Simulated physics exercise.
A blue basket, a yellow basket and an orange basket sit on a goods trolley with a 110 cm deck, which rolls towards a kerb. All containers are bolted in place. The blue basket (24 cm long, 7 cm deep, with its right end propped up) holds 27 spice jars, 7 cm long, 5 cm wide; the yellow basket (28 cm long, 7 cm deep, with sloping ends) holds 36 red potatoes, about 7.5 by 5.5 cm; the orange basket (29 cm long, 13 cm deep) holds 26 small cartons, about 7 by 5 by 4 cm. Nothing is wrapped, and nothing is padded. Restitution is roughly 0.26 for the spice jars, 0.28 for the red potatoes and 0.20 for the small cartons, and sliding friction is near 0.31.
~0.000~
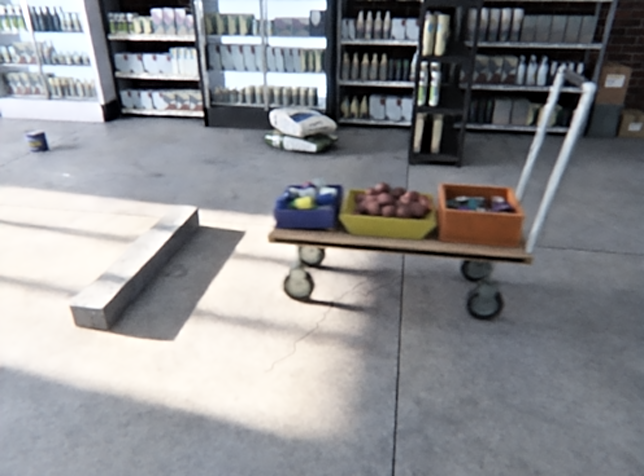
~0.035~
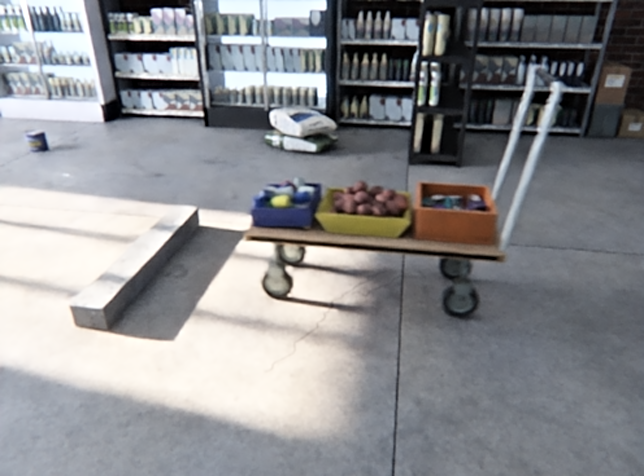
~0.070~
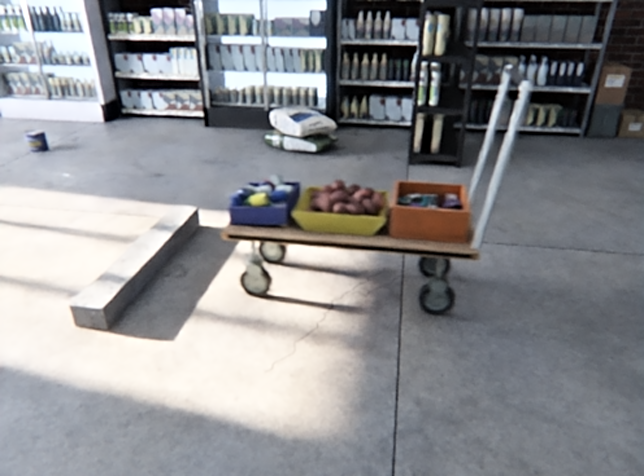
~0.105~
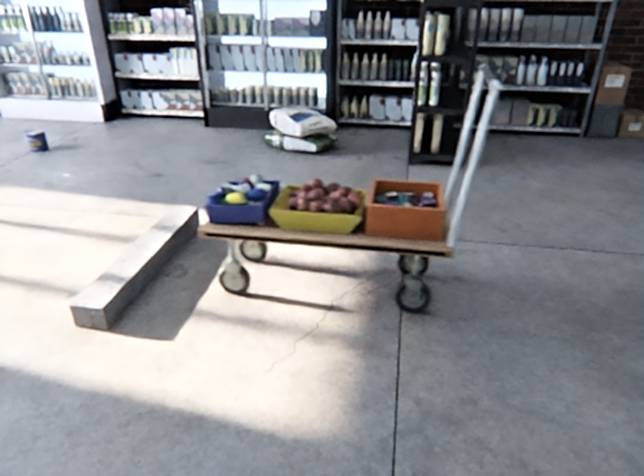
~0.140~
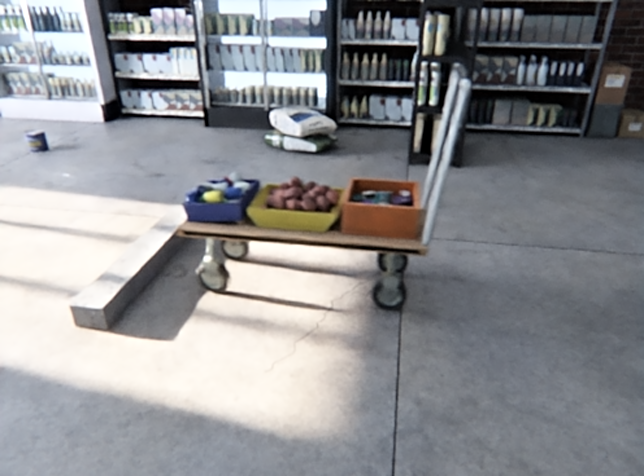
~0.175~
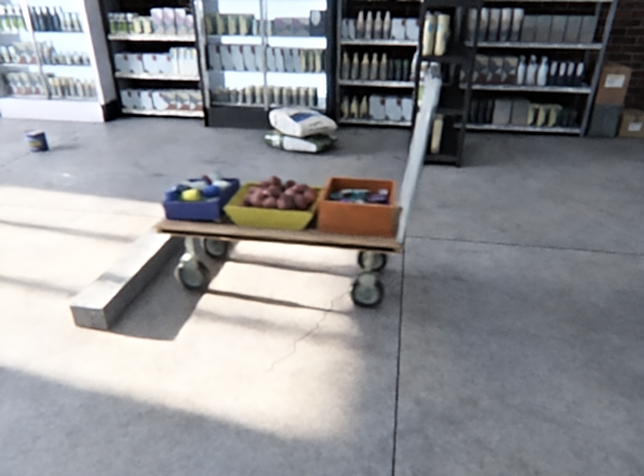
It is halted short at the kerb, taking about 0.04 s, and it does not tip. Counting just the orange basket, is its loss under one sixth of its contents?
Yes, escapees number beneath one in six.
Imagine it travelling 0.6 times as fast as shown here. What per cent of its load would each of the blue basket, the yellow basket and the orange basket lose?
Blue basket 10, yellow basket 10, orange basket 0 per cent.
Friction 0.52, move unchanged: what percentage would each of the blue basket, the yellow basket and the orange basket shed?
You'd see blue basket shed 40 percent, yellow basket shed 40 percent, and orange basket shed 10 percent.
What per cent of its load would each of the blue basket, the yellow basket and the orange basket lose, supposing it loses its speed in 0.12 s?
In that case blue basket 30, yellow basket 40, orange basket 0 per cent.
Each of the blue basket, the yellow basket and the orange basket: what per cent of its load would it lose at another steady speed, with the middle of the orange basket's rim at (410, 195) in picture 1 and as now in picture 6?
Blue basket 0 %, yellow basket 10 %, orange basket 0 %.
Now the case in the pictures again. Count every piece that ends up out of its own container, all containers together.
It comes to some 30 pieces.
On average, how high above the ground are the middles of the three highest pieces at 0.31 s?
Mean height: Near 60 cm.
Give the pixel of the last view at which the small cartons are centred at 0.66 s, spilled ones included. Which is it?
Around (317, 208) in pixels.
After 0.21 s, the wheels strike.
After 0.31 s, blue basket 24 in, 3 out, yellow basket 33 in, 3 out and orange basket 26 in, 0 out.
After 0.43 s, blue basket 17 in, 10 out, yellow basket 24 in, 12 out and orange basket 25 in, 1 out.
After 0.66 s, blue basket 16 in, 11 out, yellow basket 21 in, 15 out and orange basket 25 in, 1 out.
Outcome (at 1.17 s), blue basket 15 in, 12 out, yellow basket 21 in, 15 out and orange basket 25 in, 1 out. Asked share, 1 of 26, 4 per cent.
